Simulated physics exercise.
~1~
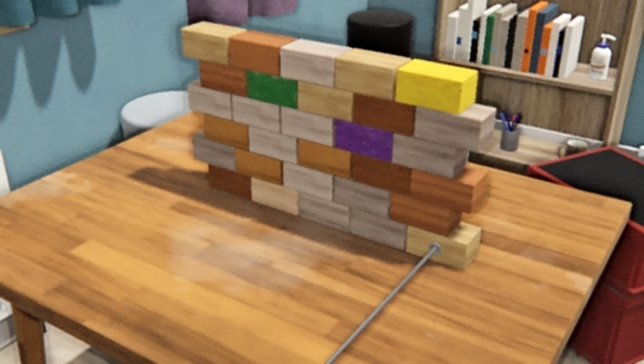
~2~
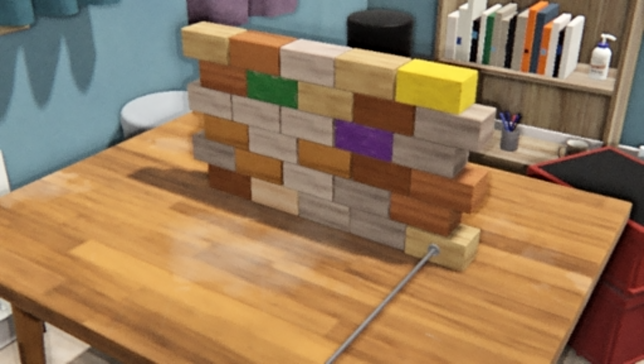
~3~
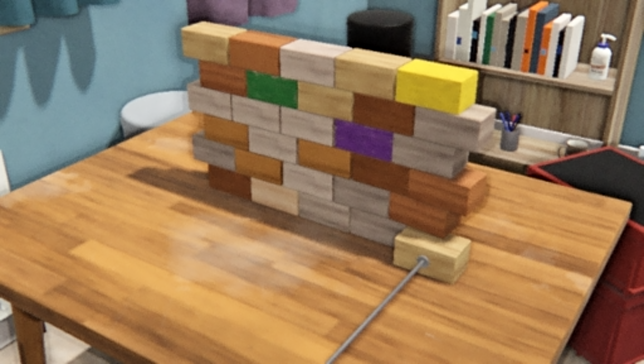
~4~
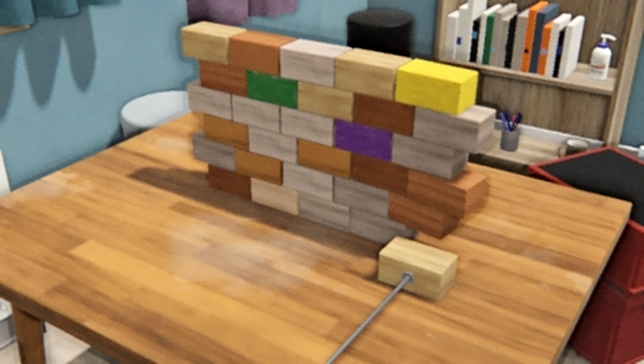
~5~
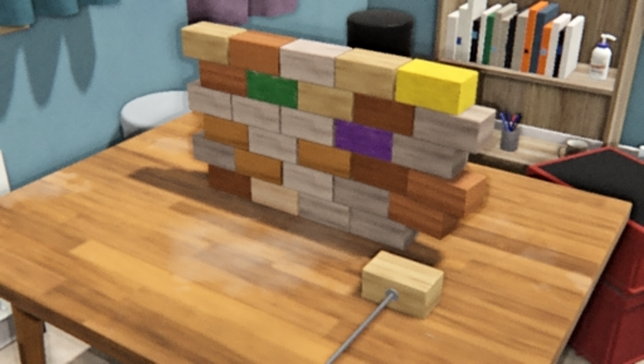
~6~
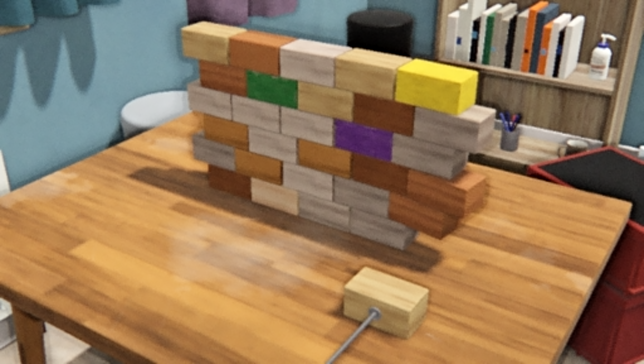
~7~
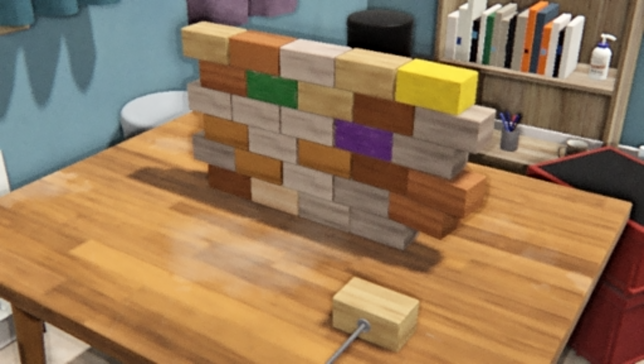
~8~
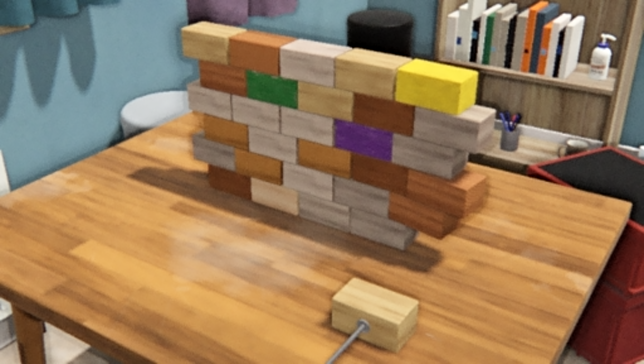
On a wooden table in a room with blue walls and a bookshelf, a wall of wooden toy blocks stands, one green, one purple and one yellow among the plain and brown ones. A thin steel arm reaches to the pale block at the bottom right end. The arm draws that block straight out from under the wall, toward the lower left. It slides steadily across the tabletop, leaving a gap beneath the corner, then stops well clear near the front. The wall stays standing, with the yellow block still level on top.
